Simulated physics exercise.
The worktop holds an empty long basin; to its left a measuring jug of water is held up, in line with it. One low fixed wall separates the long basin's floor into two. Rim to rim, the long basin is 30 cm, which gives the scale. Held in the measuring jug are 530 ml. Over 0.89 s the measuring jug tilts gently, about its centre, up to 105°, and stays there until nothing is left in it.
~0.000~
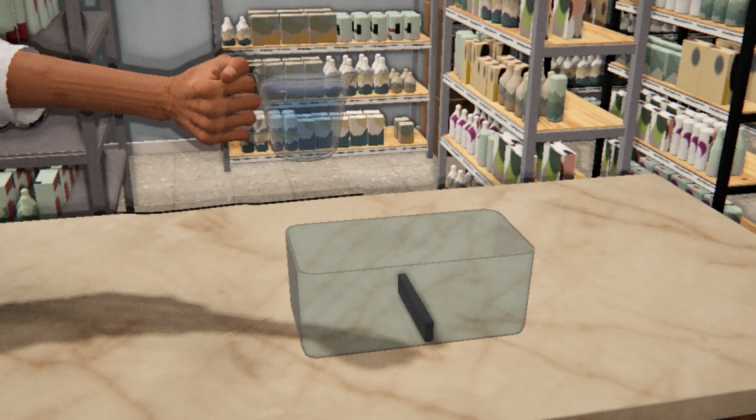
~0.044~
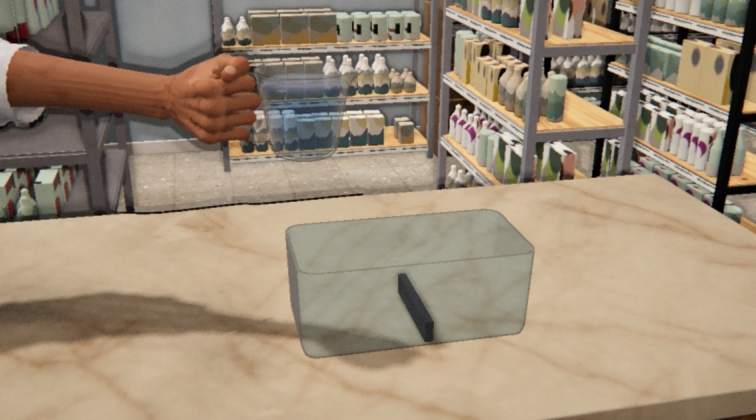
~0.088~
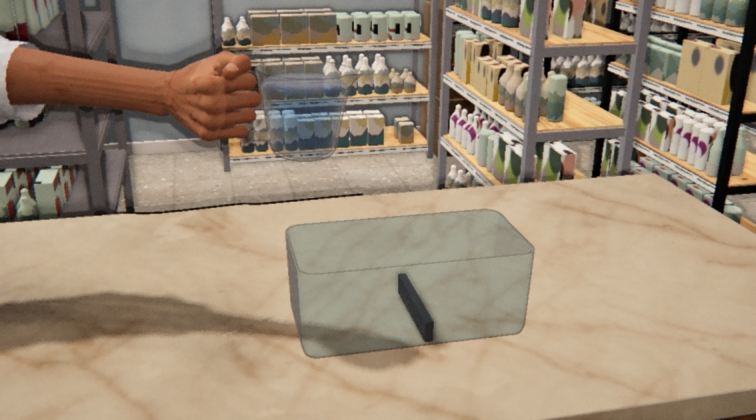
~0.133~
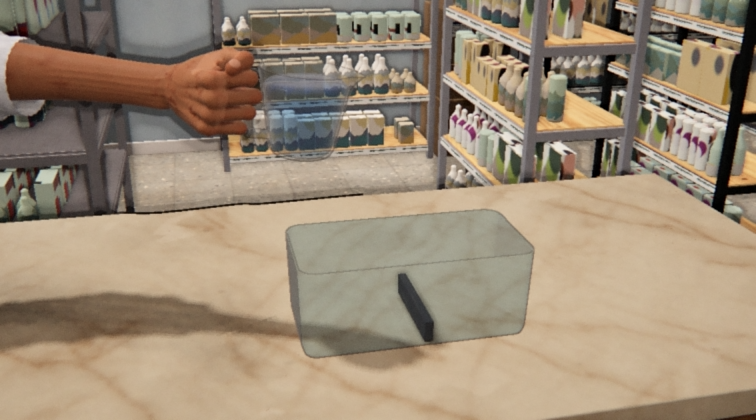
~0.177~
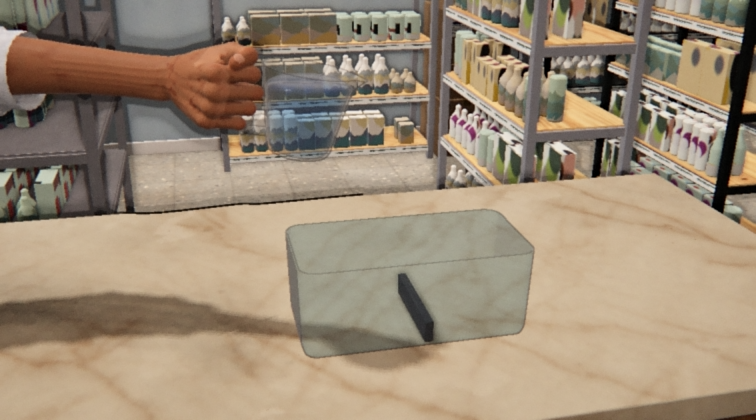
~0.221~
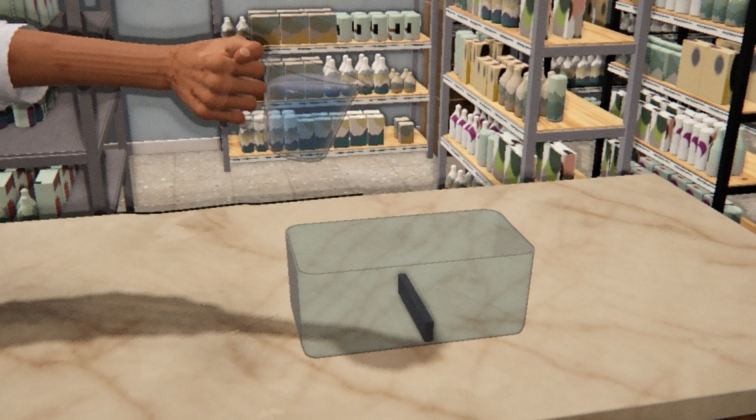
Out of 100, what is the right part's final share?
About 45 out of 100.
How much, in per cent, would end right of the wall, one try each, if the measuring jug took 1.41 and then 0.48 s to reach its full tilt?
Result: 55 per cent, then 30 per cent.
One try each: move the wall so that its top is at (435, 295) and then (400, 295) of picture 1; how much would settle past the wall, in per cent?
10 then 75 %.
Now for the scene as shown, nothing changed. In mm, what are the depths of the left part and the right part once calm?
Some 12 mm on the left and 12 mm on the right.
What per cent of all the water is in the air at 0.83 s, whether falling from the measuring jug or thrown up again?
Roughly 20 %.
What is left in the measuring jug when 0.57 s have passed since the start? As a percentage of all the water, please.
I'd estimate some 62 % remains.
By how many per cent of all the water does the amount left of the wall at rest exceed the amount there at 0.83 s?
Around 24 in a hundred.
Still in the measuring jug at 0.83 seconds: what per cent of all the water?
10 per cent or so.
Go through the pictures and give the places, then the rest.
It leans 0°; its right rim is at (362, 69); the water meets the walls at (260, 83) and (346, 80); the long basin's rim runs from (292, 251) to (516, 231); the wall's top is at (415, 297), in the first picture.
It leans 1°; its right rim is at (363, 69); the water meets the walls at (260, 83) and (346, 80), in the second picture.
It leans 3°; its right rim is at (364, 71); the water meets the walls at (261, 82) and (346, 80), in the third picture.
It leans 6°; its right rim is at (366, 75); the water meets the walls at (263, 82) and (348, 81), in the fourth picture.
It leans 10°; its right rim is at (368, 79); the water meets the walls at (265, 82) and (352, 83), in the fifth picture.
It leans 15°; its right rim is at (371, 85); the water meets the walls at (267, 84) and (357, 84), in the sixth picture.
After 0.57 s the tilt is 75° and 61 per cent is still to pour, 1 is left of the wall and 8 right of it.
After 0.83 s the tilt is 104° and 9 per cent is still to pour, 29 is left of the wall and 41 right of it.
After 1.10 s the tilt is 105° and 0 per cent is still to pour, 54 is left of the wall and 44 right of it.
After 1.39 s the tilt is 105° and 0 per cent is still to pour, 53 is left of the wall and 45 right of it.
In the end 53 per cent lies left of the wall, 45 right of it and 2 outside.
